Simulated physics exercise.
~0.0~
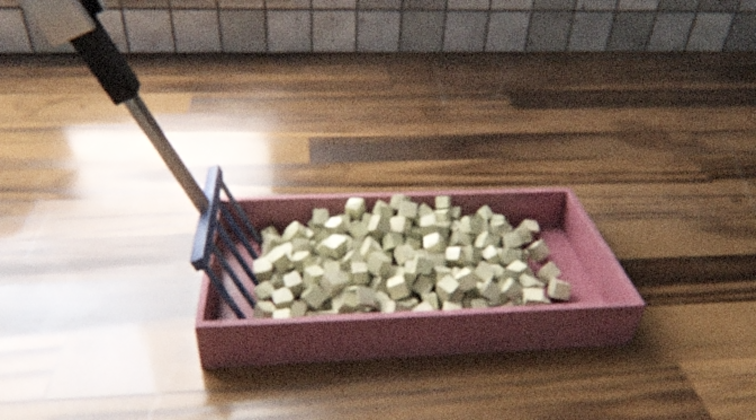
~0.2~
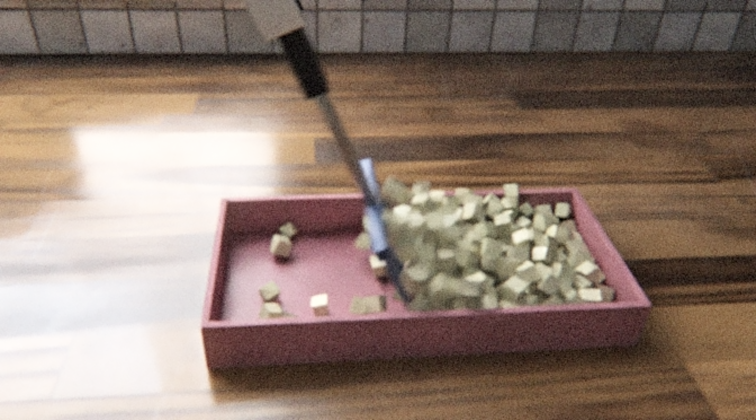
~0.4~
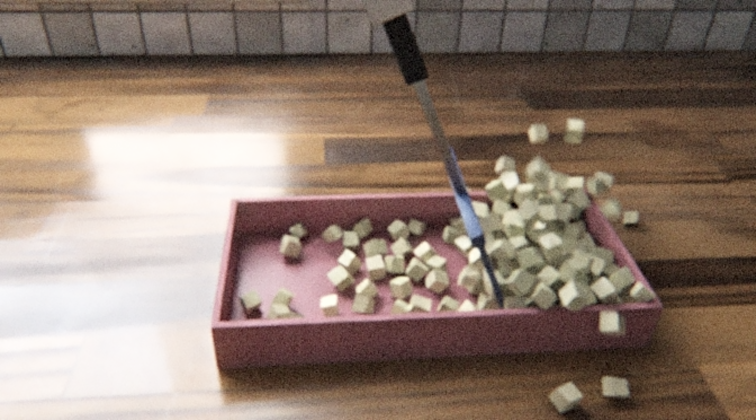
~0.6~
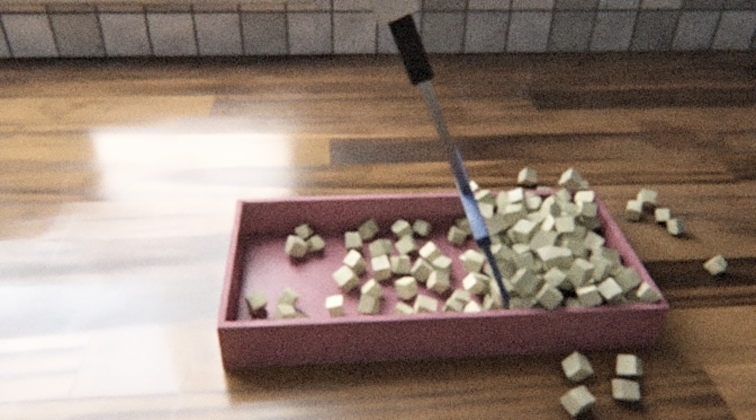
On a glossy striped wooden counter, seen from slightly above with a grey tiled wall behind, sits a shallow pink trough heaped with pale green cubes. A blue fork with several prongs, on a metal shaft with a black grip, stands at the left end of the trough. It sweeps right through the pile, crowding the cubes together and leaving a few behind. As it nears the right end, more cubes slip back behind it while others spill over the edges. The fork stops there, with a steep heap against the right side, stragglers across the trough floor and several cubes scattered on the counter.
